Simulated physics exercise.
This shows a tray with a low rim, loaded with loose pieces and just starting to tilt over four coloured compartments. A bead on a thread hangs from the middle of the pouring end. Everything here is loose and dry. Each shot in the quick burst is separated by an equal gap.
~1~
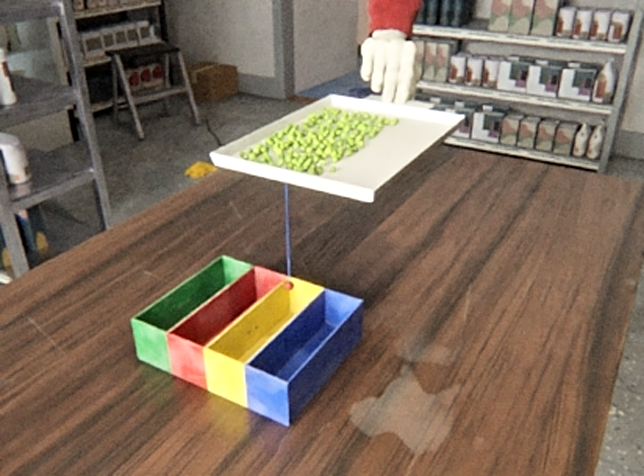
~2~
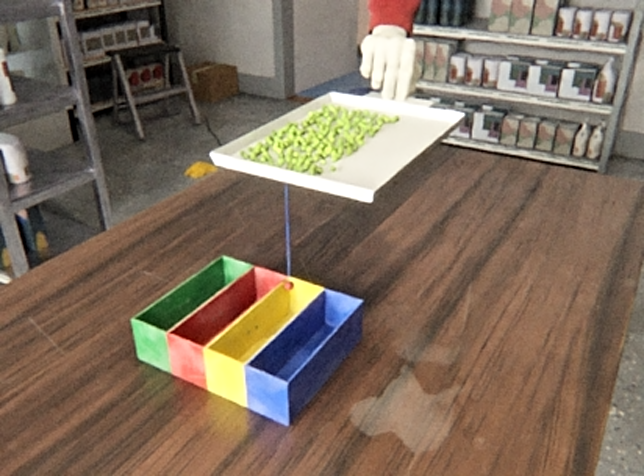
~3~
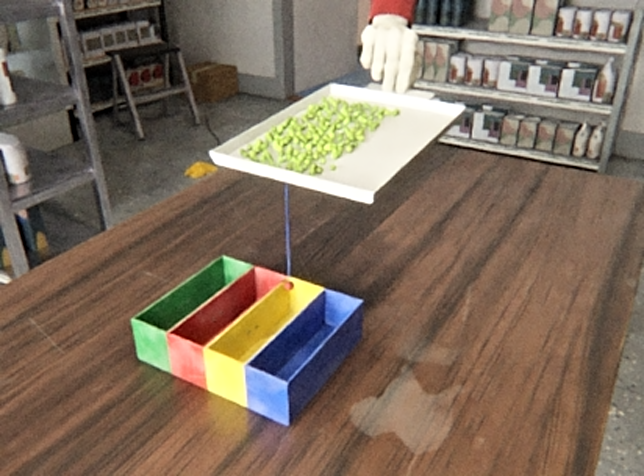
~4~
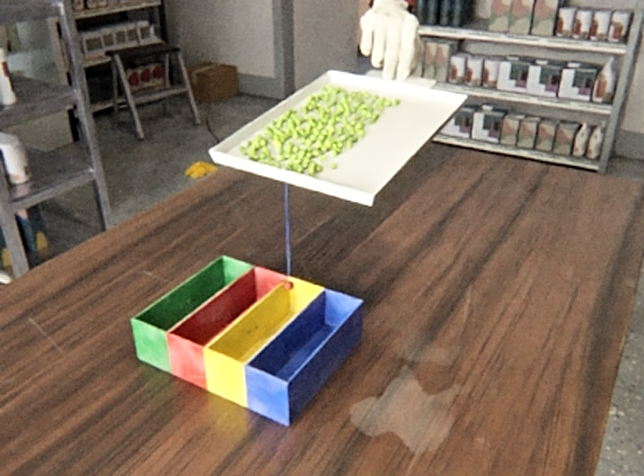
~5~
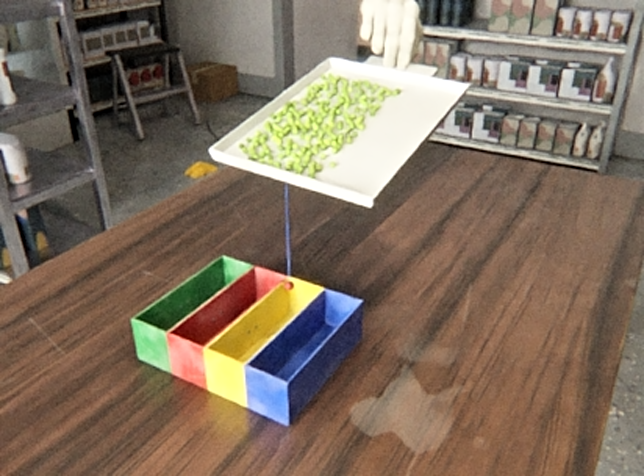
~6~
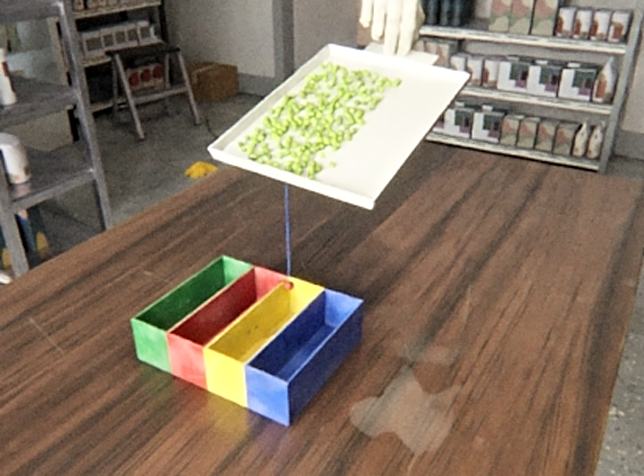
The video shows a white tray of green dried peas above green, red, yellow and blue compartments on a wooden table, as a pale hand raises its far edge, gradually steepening the tray while the peas stay bunched together.
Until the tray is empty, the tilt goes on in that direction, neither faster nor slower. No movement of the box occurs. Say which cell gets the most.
Blue.
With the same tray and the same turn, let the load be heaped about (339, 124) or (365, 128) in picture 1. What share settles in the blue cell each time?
First try 30 %, second try 30 %.
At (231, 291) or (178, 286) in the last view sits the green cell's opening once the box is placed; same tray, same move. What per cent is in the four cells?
About 90 in a hundred, then about 30 in a hundred.
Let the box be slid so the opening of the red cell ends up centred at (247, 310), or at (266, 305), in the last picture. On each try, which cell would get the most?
At the first place the cell in blue, at the second blue.
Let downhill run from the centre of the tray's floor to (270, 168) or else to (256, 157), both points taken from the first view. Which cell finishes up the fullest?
First try: The green cell; second try: Green.
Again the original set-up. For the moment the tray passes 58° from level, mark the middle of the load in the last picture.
Near the pixel (320, 176).
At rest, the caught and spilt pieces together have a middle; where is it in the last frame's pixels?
About pixel (329, 381).
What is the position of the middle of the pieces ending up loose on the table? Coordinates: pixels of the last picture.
Somewhere about (376, 395), I'd say.
Shortly afterwards, tray tipped steeply; the bulk on the tray; only a few in the blue cell; a little falling or outside the box.
Next, tray tipped right over; near two thirds on the tray; only a few in the blue cell; only a few in the red cell; near a quarter falling or outside the box.
Some moments later, tray tipped past a quarter turn; near a quarter in the blue cell; a little in the yellow cell; only a few in the red cell; only a few in the green cell; near half falling or outside the box.
In the end, tray tipped past a quarter turn; near a quarter in the blue cell; a little in the yellow cell; only a few in the red cell; only a few in the green cell; near half outside the box.
